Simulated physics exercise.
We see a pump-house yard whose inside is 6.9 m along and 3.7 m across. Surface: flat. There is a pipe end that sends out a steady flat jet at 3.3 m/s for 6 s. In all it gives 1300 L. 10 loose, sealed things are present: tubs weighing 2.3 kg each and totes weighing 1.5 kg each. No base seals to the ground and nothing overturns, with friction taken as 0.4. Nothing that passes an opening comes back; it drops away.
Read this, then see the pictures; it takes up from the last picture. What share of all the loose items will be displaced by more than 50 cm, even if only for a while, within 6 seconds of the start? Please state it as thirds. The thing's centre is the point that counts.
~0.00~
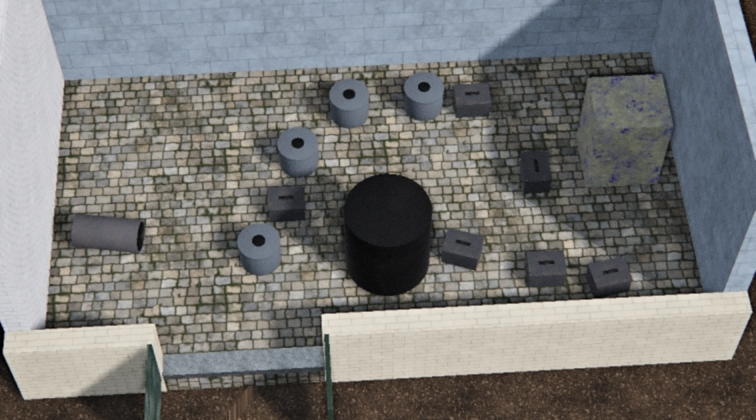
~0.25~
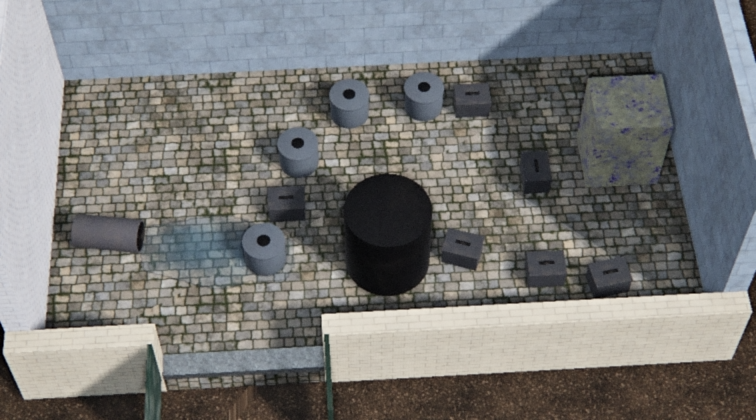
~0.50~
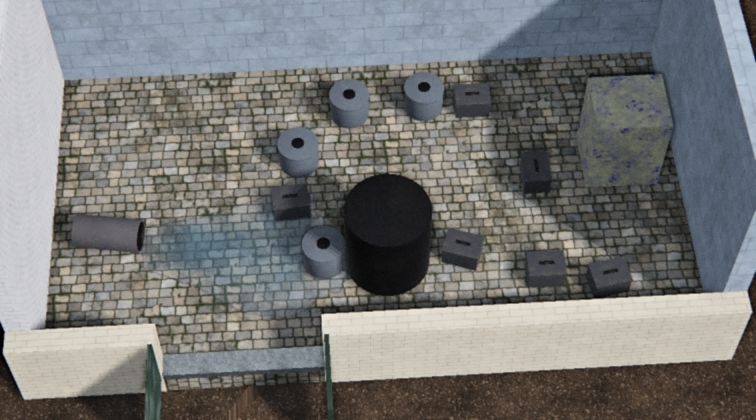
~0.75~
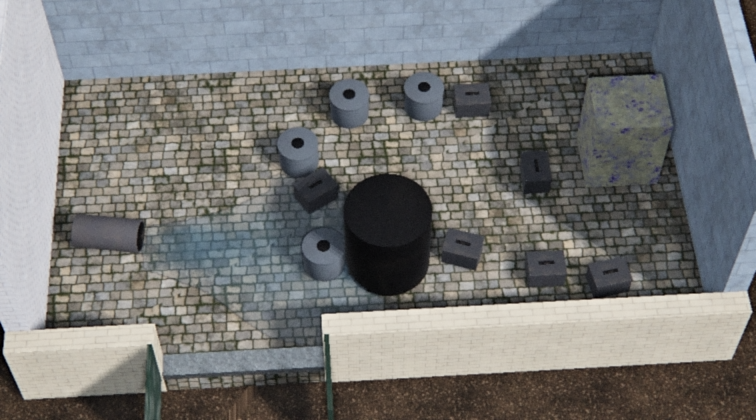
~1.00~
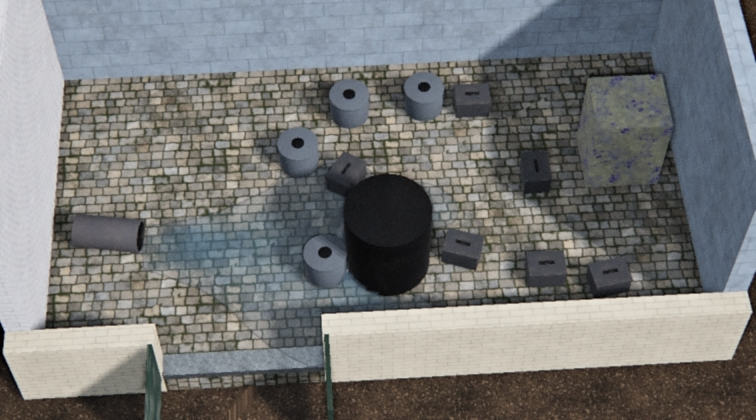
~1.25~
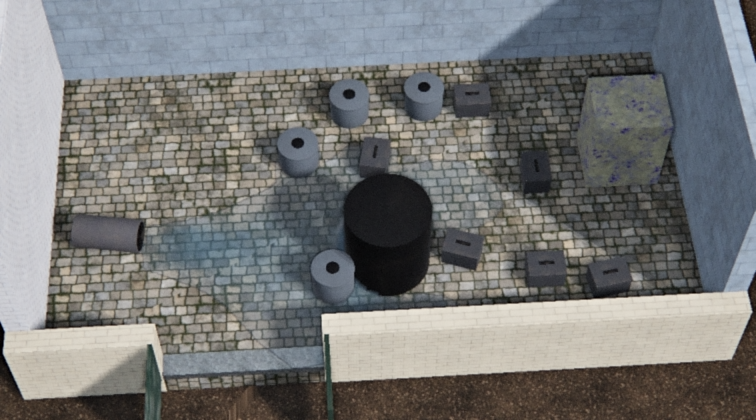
That would be two thirds or a larger share.
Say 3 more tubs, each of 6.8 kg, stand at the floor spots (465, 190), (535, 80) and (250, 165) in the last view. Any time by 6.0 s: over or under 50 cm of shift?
First exceeds it, then exceeds it, then stays within it.
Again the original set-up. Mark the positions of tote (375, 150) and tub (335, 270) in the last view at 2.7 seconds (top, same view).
Near (498, 78) and (473, 248).
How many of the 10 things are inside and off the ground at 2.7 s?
7 at that moment.
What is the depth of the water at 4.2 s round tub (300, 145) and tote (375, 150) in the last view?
Depths: Near 1 cm, then near 11 cm.
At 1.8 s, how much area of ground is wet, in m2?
The covered patch comes to about 8.5 m2.
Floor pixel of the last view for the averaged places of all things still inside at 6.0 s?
Around (518, 144).
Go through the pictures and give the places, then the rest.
In the first frame, a tote at (286, 198) rests on the ground; a tub at (259, 241), on the bottom; 0.0 m2 under water; 0 of 10 have shifted.
In the second frame, a tote at (286, 198) rests on the ground; a tub at (264, 241) rests on the ground, 5 cm from its start; 0.8 m2 under water; 1 of 10 have shifted.
In the third frame, a tote at (290, 196) rests on the ground, 5 cm from its start; a tub at (323, 244), on the bottom, 68 cm from its start; 1.9 m2 under water; 1 of 10 have shifted.
In the fourth frame, a tote at (316, 185) rests on the ground, 36 cm from its start; a tub at (323, 246), afloat, 69 cm from its start; 3.3 m2 under water; 2 of 10 have shifted.
In the fifth frame, a tote at (346, 169) rests on the ground, 74 cm from its start; a tub at (325, 253), afloat, 73 cm from its start; 4.4 m2 under water; 2 of 10 have shifted.
In the sixth frame, a tote at (375, 152) rests on the ground, 114 cm from its start; a tub at (333, 268) floats, 88 cm from its start; 5.4 m2 under water; 2 of 10 have shifted.
After 1.8 s 2 of 10 are over 50 cm from their spots; 1 afloat.
After 2.7 s 5 of 10 are over 50 cm from their spots; 7 afloat.
After 4.2 s 6 of 10 are over 50 cm from their spots; 8 afloat.
After 6.0 s 7 of 10 are over 50 cm from their spots, and 7 have been at some point; 8 afloat.
